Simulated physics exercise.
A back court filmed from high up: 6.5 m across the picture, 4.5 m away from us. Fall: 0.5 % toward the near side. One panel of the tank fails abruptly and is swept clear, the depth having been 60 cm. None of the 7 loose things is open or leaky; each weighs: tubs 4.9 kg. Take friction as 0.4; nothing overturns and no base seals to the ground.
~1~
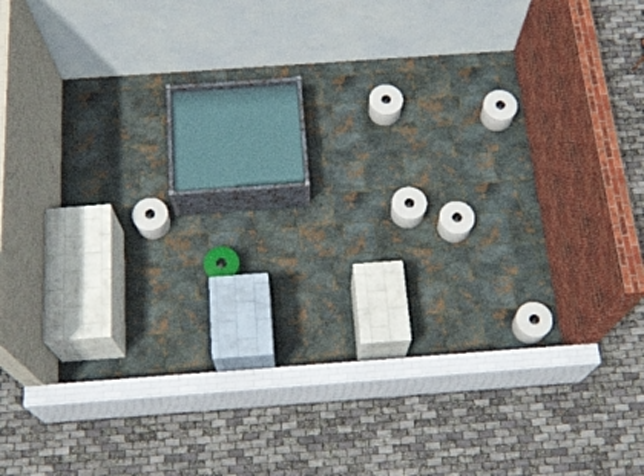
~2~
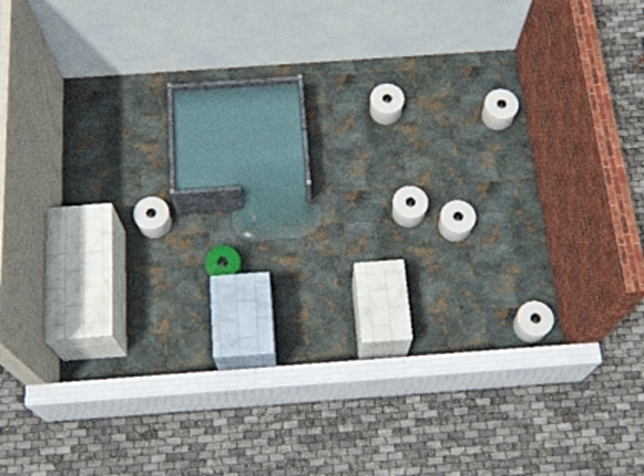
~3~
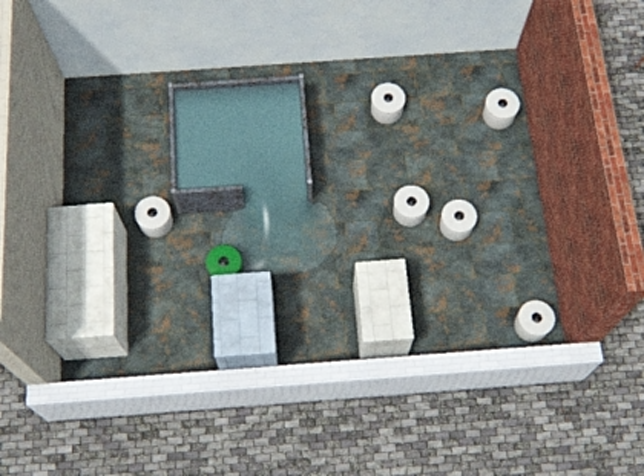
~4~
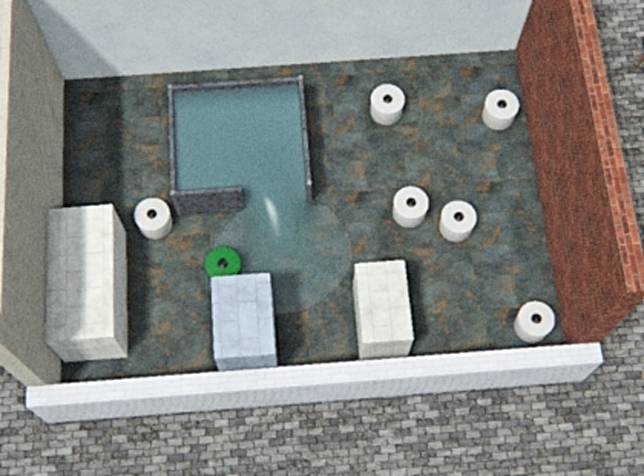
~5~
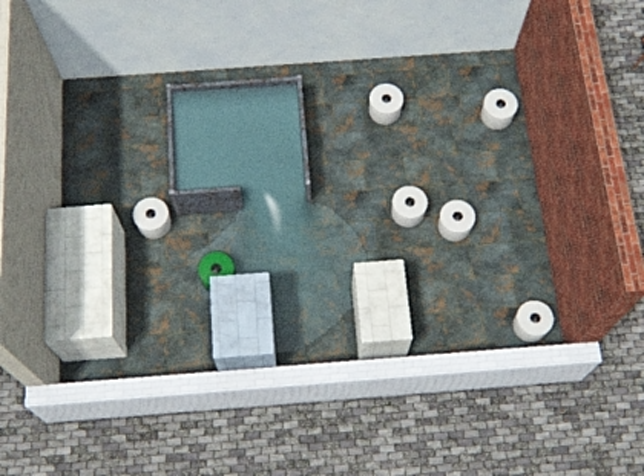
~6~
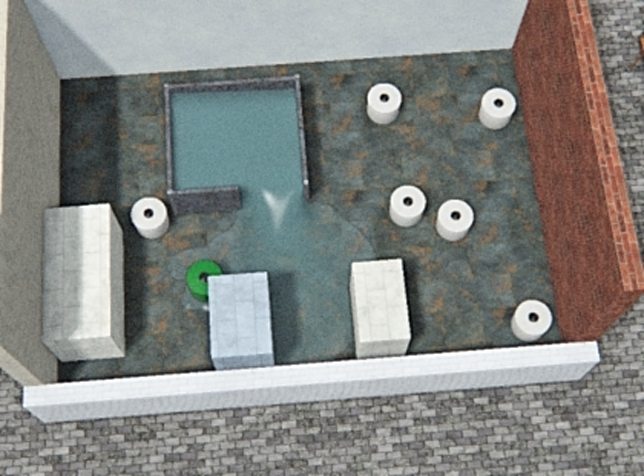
Water pours through a gap that opens in the front wall of a square grey tank and spreads in a thin, widening sheet over the mottled floor of a walled court, seen from high above. White cylinders stand around the tank, with two pale blocks and a bluish one nearer the low front wall. A green tub beside the bluish block slides slightly left and toward the viewer.
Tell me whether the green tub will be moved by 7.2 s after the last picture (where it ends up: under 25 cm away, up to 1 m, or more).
The green tub goes a long way.
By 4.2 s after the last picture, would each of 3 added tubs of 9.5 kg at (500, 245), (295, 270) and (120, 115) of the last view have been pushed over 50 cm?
Note, same order as listed: Beyond the limit, beyond the limit, inside the limit.
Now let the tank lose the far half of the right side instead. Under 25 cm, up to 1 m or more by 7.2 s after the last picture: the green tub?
Under that change, the green tub keeps its spot.
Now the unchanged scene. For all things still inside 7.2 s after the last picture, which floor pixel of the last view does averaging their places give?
I'd say about (335, 164) in the last view.
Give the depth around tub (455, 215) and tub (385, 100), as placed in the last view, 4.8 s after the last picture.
6 and 1 cm.
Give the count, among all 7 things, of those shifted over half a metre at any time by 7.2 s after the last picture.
6 in all.
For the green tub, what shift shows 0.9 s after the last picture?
120 cm or so by then.
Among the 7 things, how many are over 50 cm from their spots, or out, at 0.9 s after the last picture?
My count gives 1.
Then, 0.9 s after the last picture the green tub is near (137, 314), 1.2 m from its start, afloat; 1 afloat.
Then, 2.8 s after the last picture the green tub is near (123, 365), 1.8 m from its start, afloat; 2 afloat.
Then, 4.8 s after the last picture the green tub is near (89, 368), 2.1 m from its start, afloat; 5 afloat.
Then, 7.2 s after the last picture the green tub is near (97, 368), 2.0 m from its start, afloat; 6 afloat.
